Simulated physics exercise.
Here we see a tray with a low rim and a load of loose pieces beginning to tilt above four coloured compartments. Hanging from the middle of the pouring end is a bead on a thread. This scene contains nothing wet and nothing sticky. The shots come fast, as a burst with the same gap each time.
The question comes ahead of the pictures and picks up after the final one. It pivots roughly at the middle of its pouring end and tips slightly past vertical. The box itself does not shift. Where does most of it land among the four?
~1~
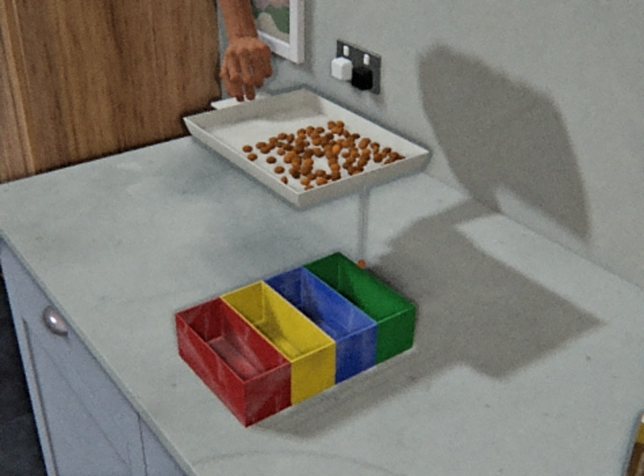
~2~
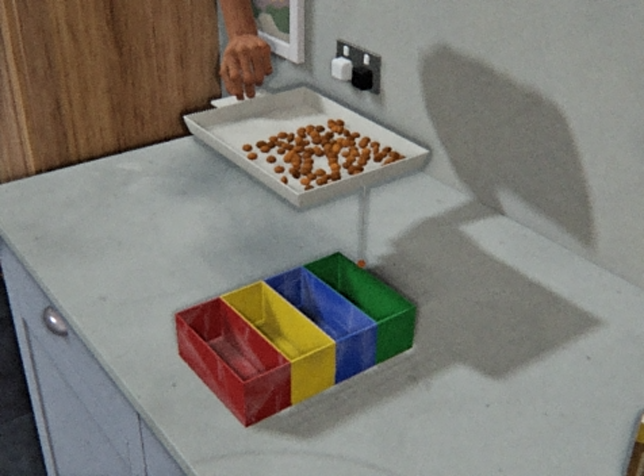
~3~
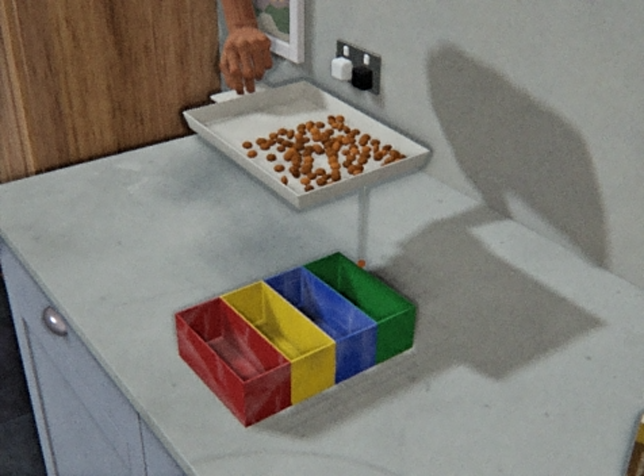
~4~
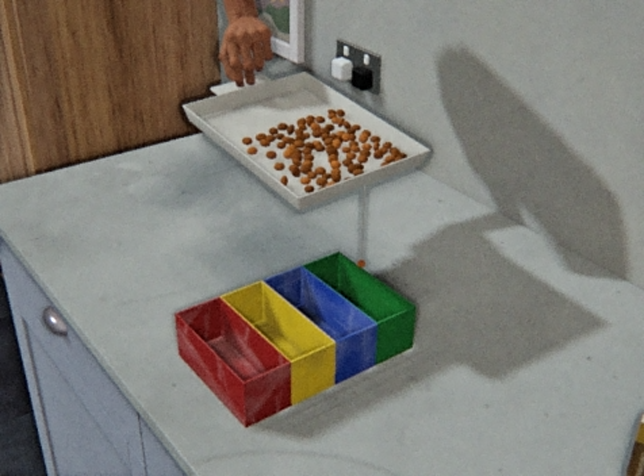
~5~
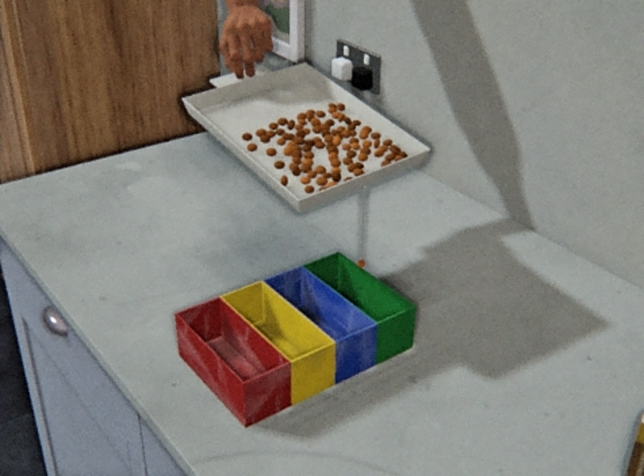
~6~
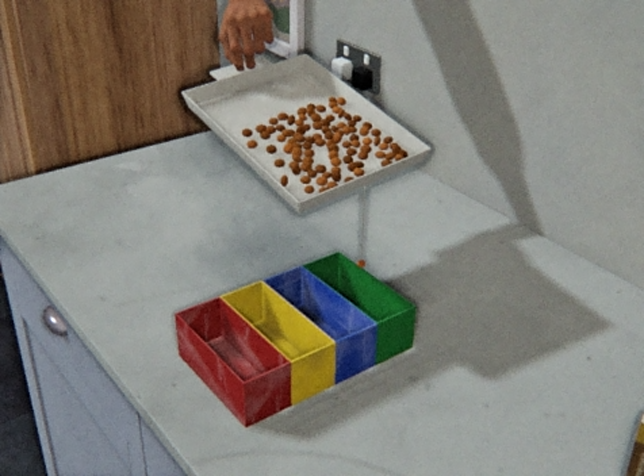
Most of it lands in the blue cell.
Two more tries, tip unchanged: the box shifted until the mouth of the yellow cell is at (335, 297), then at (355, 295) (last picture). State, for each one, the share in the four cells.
Close to 100 %, followed by close to 100 %.
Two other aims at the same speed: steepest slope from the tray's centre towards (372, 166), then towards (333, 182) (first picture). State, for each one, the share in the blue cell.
So it's 0 percent with the first slope and 40 percent with the other.
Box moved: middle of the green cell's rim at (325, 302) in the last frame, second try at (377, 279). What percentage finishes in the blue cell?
First position: Some 10 %; second position: Some 40 %.
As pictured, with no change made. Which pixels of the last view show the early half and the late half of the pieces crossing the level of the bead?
I'd place the first part at (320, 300) and the rest at (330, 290).
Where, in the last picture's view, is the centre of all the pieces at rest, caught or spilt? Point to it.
Resting centre, last picture - approx. (330, 343).
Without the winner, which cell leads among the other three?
Rank two - the green one.
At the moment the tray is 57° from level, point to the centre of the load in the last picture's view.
Look close to (334, 171) in the last picture.
Just after the last frame, tray tipped steeply; almost all on the tray; just a few in the yellow cell; just a few falling or outside the box.
A moment on, tray tipped right over; roughly half on the tray; roughly a quarter in the blue cell; about a tenth in the green cell; about a tenth in the yellow cell; roughly a quarter falling or outside the box.
Further on, tray tipped past a quarter turn; roughly two thirds in the blue cell; roughly a quarter in the green cell; about a tenth in the yellow cell; just a few in the red cell; just a few falling or outside the box.
When it is over, tray tipped past a quarter turn; roughly two thirds in the blue cell; roughly a quarter in the green cell; about a tenth in the yellow cell; just a few in the red cell; just a few outside the box.
